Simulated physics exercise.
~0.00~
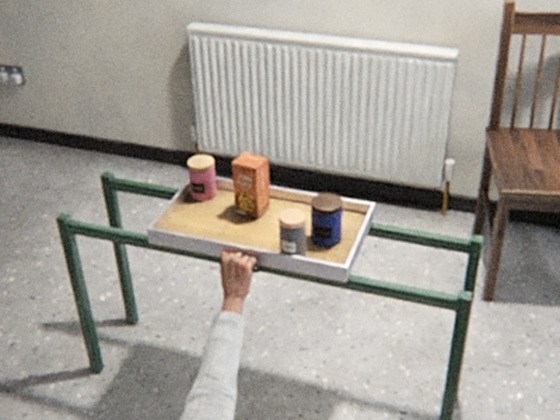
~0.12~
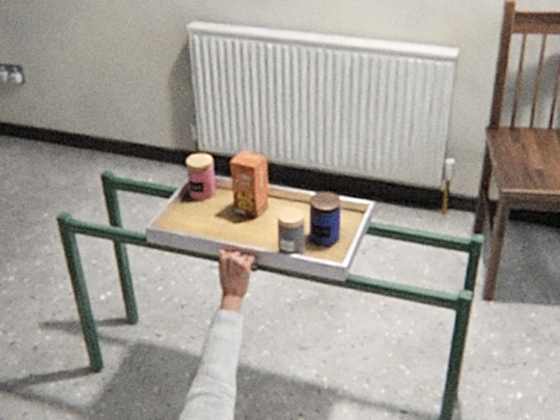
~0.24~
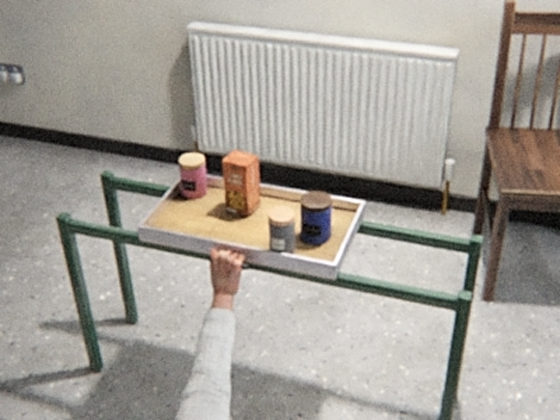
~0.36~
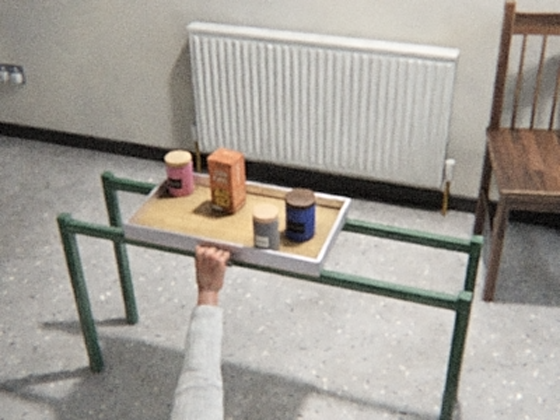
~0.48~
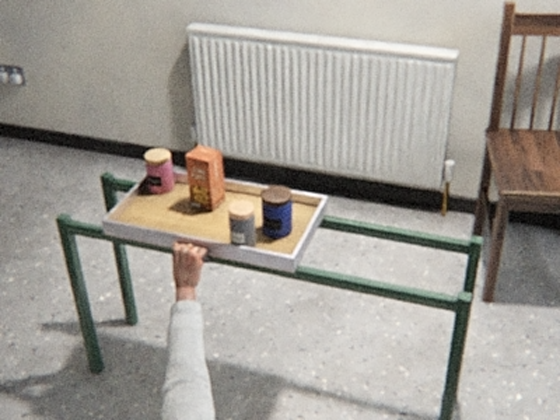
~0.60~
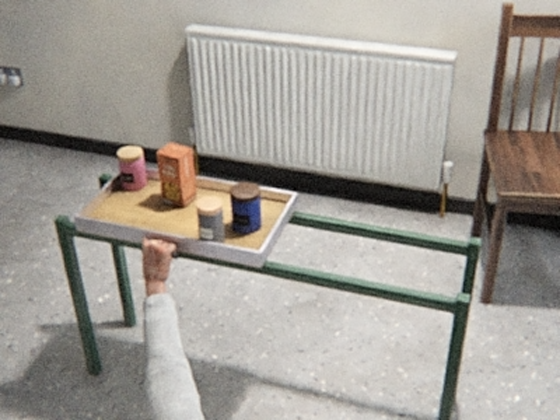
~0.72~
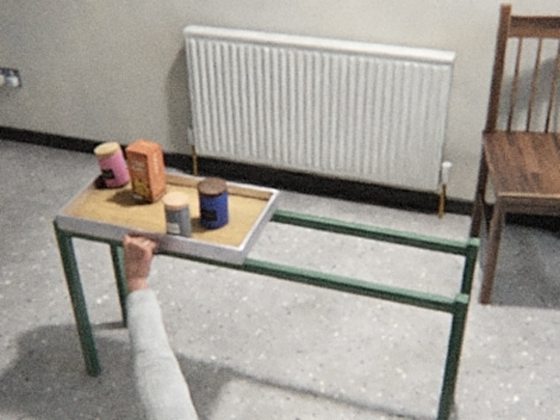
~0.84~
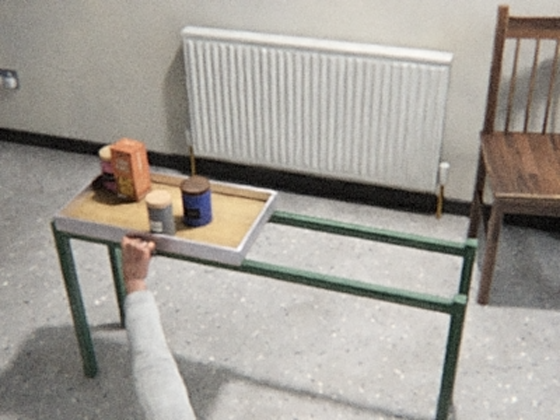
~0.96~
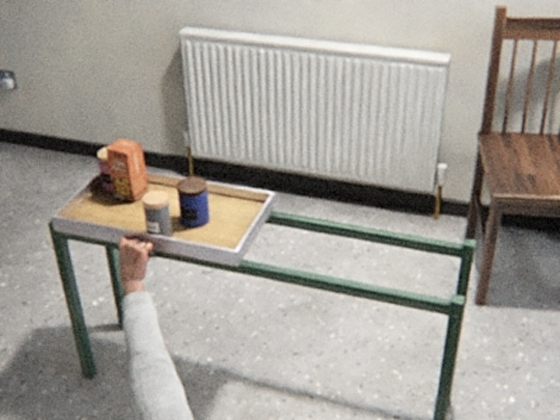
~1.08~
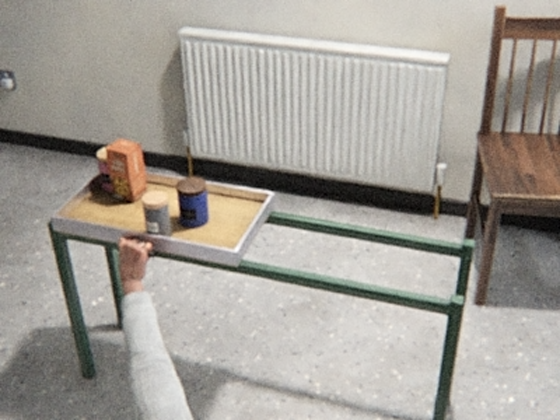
At first, a hand grips the front edge of a shallow tray resting on a green metal frame, with a pink jar, an orange carton, a grey jar and a blue jar standing on it. The hand pushes the tray left along the frame, slowly and then faster. At the left end the tray stops abruptly, and the pink jar tips slightly. The orange carton, grey jar and blue jar slide further left across the tray, the carton ending up close against the pink jar. Finally everything stands upright and still, the hand still on the edge.
